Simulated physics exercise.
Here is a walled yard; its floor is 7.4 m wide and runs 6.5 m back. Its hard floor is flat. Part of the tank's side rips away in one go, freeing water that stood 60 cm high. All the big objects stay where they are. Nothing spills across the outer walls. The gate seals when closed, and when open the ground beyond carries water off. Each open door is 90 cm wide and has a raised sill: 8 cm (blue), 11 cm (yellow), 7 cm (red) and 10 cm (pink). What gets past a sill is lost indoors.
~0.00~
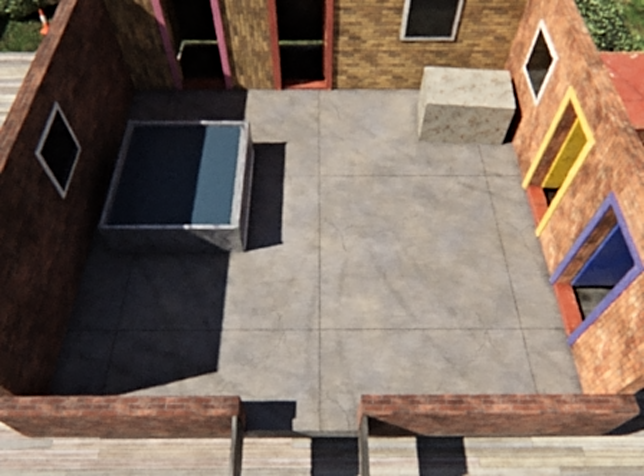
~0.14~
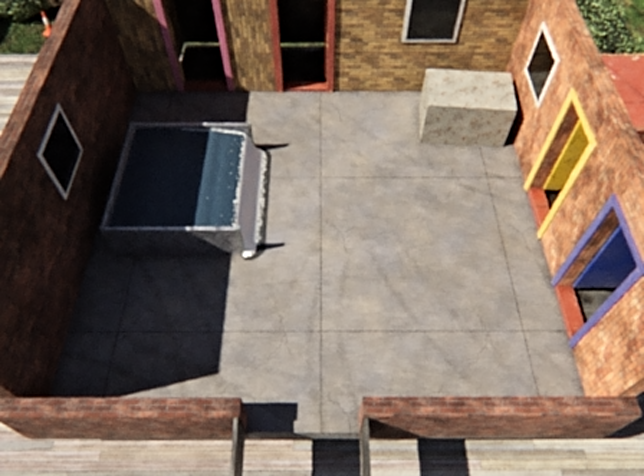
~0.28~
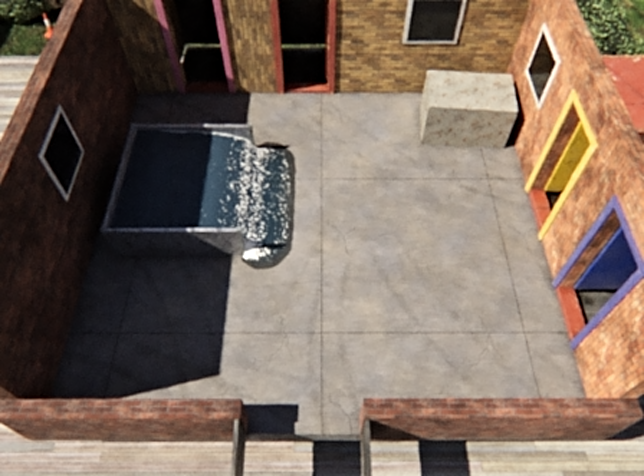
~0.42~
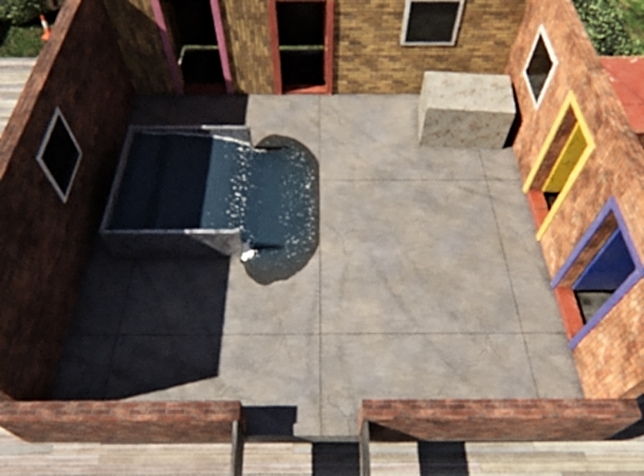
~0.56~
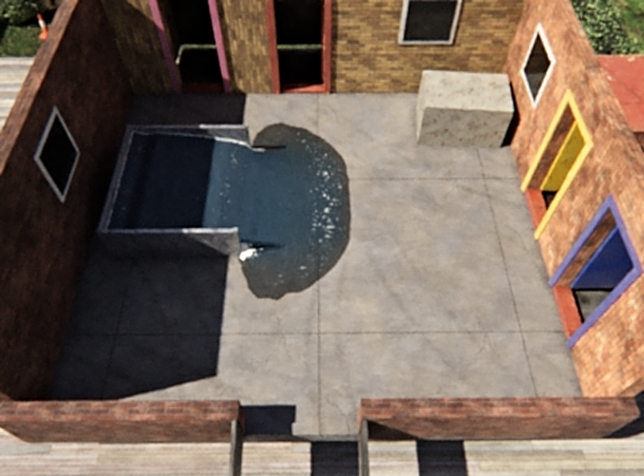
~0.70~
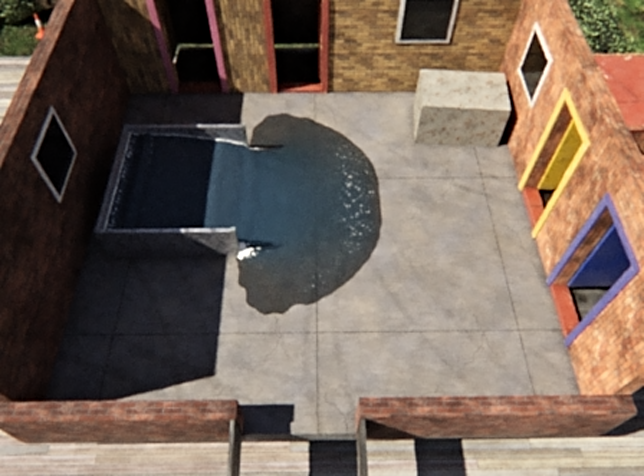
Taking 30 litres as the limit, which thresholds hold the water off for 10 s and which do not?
Within that time: At the blue door it goes over the limit; at the yellow door it passes the limit; at the red door it does not reach the limit; at the pink door it stays under the limit.
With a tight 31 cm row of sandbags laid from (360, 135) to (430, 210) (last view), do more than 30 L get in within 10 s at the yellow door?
Against that limit: Yellow not over.
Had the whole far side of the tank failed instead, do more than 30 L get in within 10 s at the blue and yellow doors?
Against that limit: Blue not over, yellow under.
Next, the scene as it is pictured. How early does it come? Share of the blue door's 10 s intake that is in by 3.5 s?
About 40 per cent.
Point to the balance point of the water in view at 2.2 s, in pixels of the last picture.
At about (321, 200).
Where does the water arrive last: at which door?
The pink one.
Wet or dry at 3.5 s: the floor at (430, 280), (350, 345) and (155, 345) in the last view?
In that order: Under water, flooded, not reached.
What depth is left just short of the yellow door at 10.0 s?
Some 6.5 cm.
After 1.4 s water covers 40 % of the floor and is deepest (25 cm) near (244, 231); blue door not reached, yellow door not reached, red door not reached, pink door not reached.
After 2.2 s water covers 55 % of the floor and is deepest (30 cm) near (502, 158); blue door 3 cm at the sill, 0 L in, yellow door 19 cm at the sill, 28 L in, red door 4 cm at the sill, 0 L in, pink door not reached.
After 3.5 s water covers 60 % of the floor and is deepest (32 cm) near (493, 93); blue door 16 cm at the sill, 31 L in, yellow door 21 cm at the sill, 112 L in, red door 3 cm at the sill, 0 L in, pink door not reached.
After 6.0 s water covers 70 % of the floor and is deepest (16 cm) near (495, 99); blue door 12 cm at the sill, 66 L in, yellow door 9 cm at the sill, 145 L in, red door 7 cm at the sill, 0 L in, pink door 2 cm at the sill, 0 L in.
After 10.0 s water covers 100 % of the floor and is deepest (11 cm) near (80, 279); blue door 7 cm at the sill, 81 L in, yellow door 6 cm at the sill, 146 L in, red door 4 cm at the sill, 0 L in, pink door 3 cm at the sill, 0 L in.
